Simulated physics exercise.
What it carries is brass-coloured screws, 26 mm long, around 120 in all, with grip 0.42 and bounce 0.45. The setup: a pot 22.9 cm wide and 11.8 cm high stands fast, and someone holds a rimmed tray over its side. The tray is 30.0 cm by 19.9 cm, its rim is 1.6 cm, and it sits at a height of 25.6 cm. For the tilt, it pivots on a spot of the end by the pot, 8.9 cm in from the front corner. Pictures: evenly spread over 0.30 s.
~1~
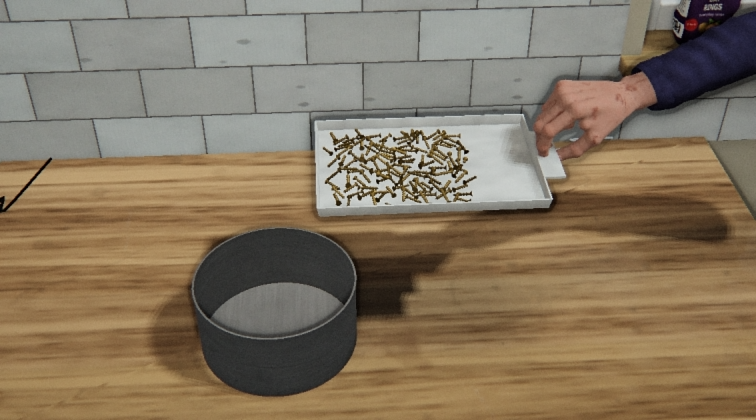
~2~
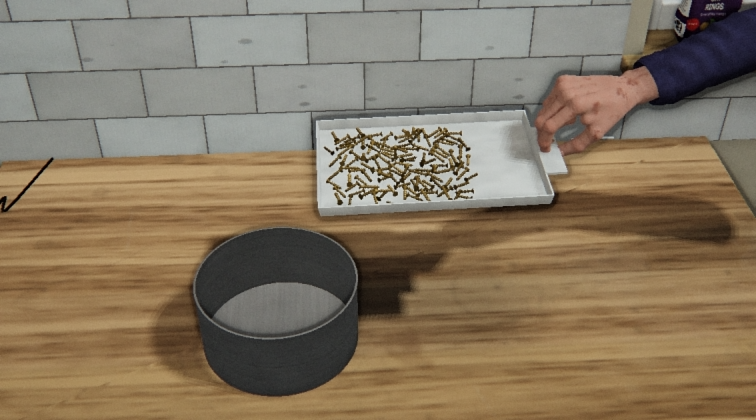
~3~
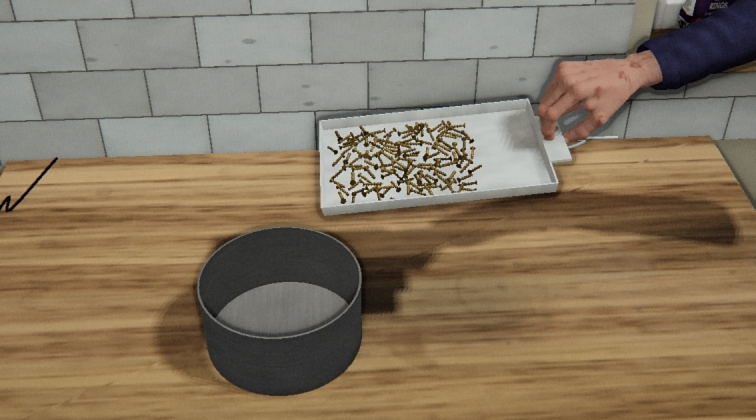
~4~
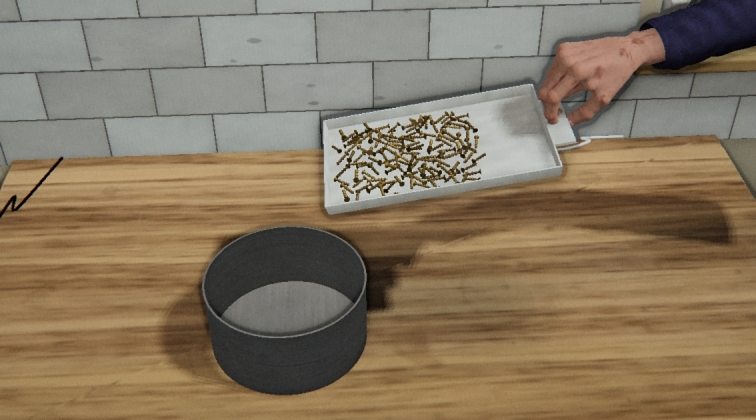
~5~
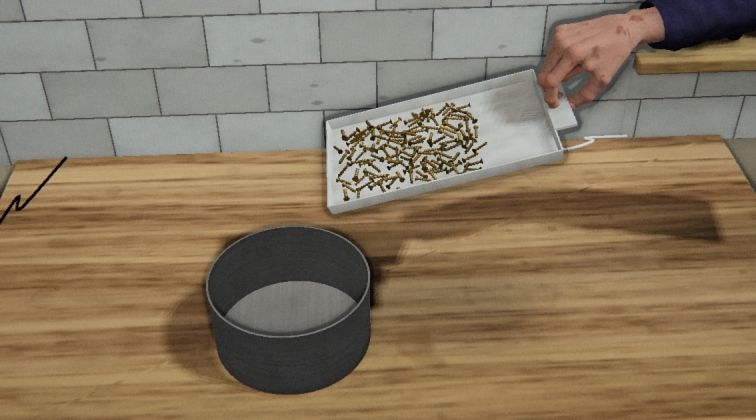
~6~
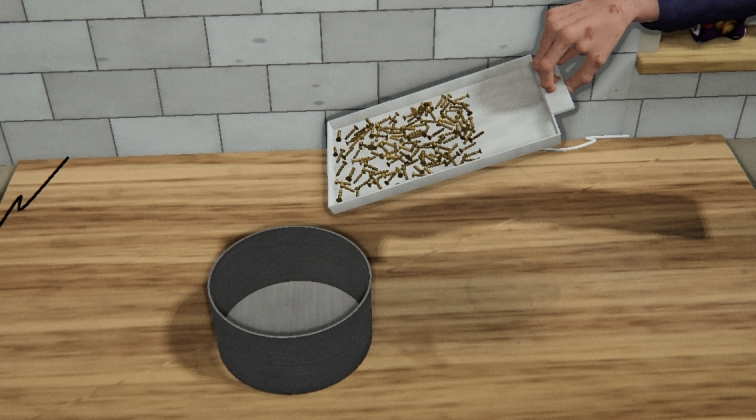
Hand gradually raising the right end of a white rimmed tray of brass-coloured screws, beside a dark round pot on a wooden counter.
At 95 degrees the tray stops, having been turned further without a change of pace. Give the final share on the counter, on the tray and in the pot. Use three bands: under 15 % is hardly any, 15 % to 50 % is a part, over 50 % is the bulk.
Shares - counter: A part; left on the tray: Hardly any; pot: The bulk.
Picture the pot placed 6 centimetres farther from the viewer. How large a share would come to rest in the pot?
Around 100 per cent.
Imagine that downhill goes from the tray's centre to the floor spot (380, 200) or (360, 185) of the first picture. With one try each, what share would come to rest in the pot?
I'd put it at roughly 100 per cent for the first tilt and roughly 100 per cent for the second.
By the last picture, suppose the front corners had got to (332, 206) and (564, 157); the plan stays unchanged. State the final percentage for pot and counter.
The pot gets 80 and the counter 20.
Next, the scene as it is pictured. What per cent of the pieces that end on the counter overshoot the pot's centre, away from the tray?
Some 40 per cent.
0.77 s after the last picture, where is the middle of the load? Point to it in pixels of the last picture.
The middle of the load should be at about (322, 165) by then.
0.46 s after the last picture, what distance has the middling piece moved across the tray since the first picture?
By then it sits near 9 cm from where it began.
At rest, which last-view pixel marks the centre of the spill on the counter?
I'd put it near (312, 261).
Then, 0.46 s after the last picture, tilt 55 degrees; the tray holds 100 %, the pot 0 %.
Then, 0.77 s after the last picture, tilt 79 degrees; the tray holds 55 %, the pot 15 %.
Then, 1.18 s after the last picture, tilt 95 degrees; the tray holds 0 %, the pot 60 %.
In the end, counter 35 %, tray 0 %, pot 65 %.
